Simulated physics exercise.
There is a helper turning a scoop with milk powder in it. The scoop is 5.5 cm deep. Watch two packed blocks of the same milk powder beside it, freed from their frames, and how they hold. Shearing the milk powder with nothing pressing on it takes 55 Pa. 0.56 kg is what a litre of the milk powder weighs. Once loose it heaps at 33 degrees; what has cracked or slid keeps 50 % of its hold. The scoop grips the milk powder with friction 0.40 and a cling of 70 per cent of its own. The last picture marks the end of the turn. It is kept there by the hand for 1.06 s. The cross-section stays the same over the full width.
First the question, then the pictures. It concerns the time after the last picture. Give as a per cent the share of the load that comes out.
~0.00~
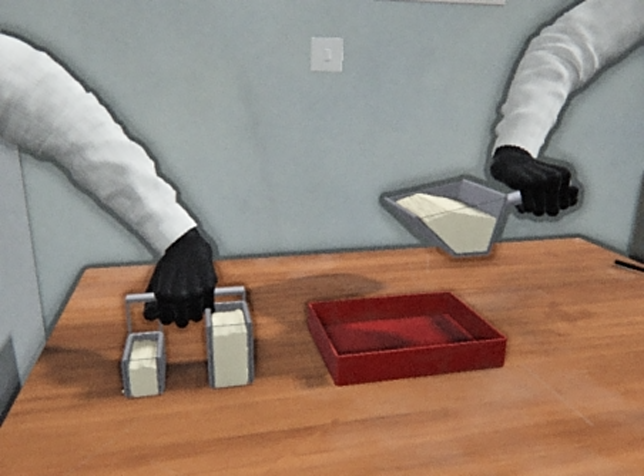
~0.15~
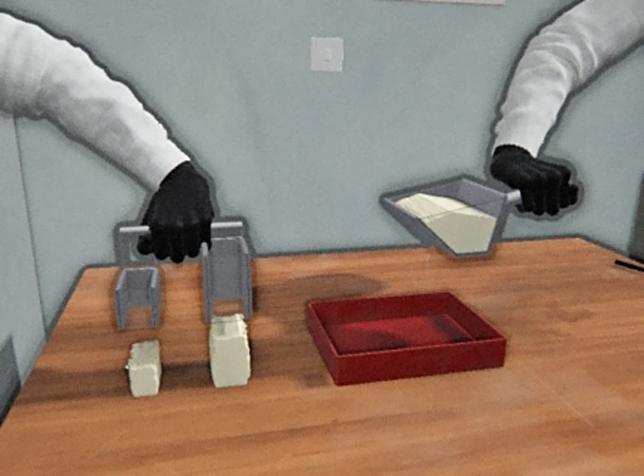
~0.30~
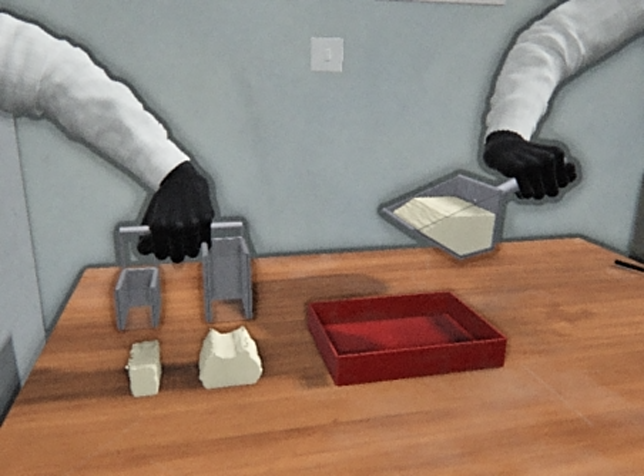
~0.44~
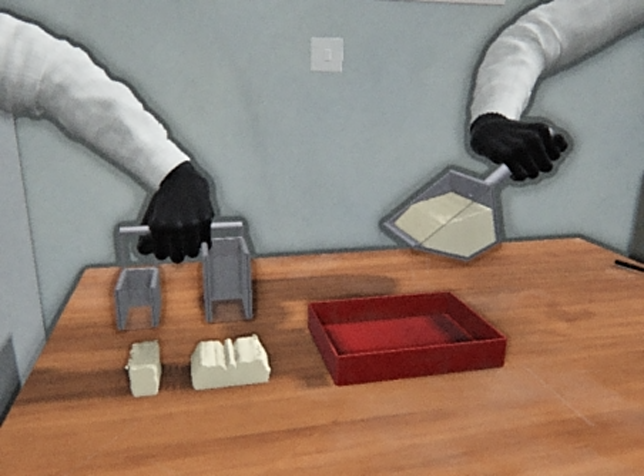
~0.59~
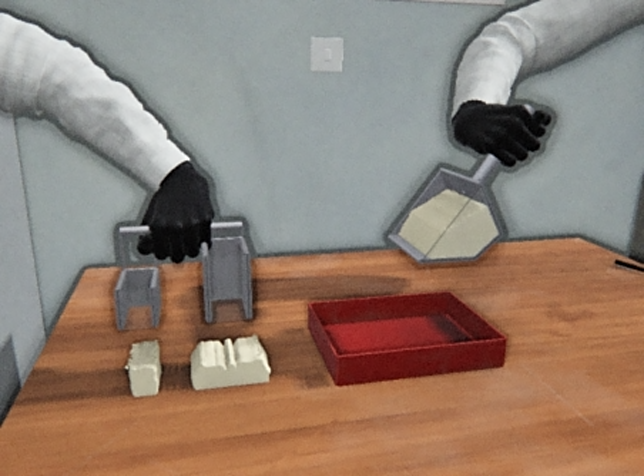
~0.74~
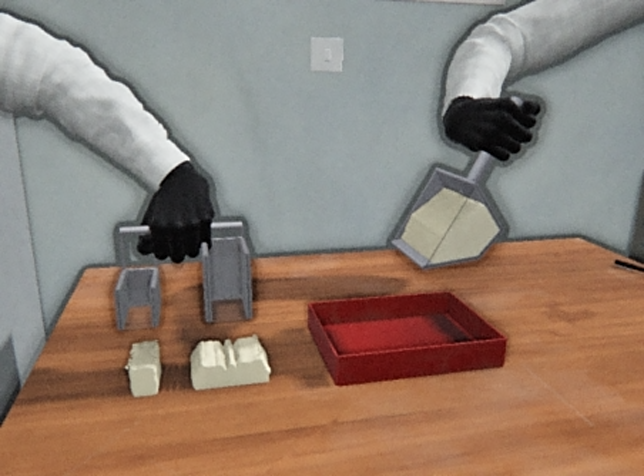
Close to 0 % of the load comes out.
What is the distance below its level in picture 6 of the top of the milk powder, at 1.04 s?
About 0.0 centimetres.
After 0.88 s, the scoop is at 49 degrees and 0 % has left it.
After 1.04 s, the scoop is at 49 degrees and 0 % has left it.
After 1.21 s, the scoop is at 49 degrees and 0 % has left it.
After 1.37 s, the scoop is at 49 degrees and 0 % has left it.
After 1.48 s, at the end, the scoop is at 49 degrees and 0 % has left it.
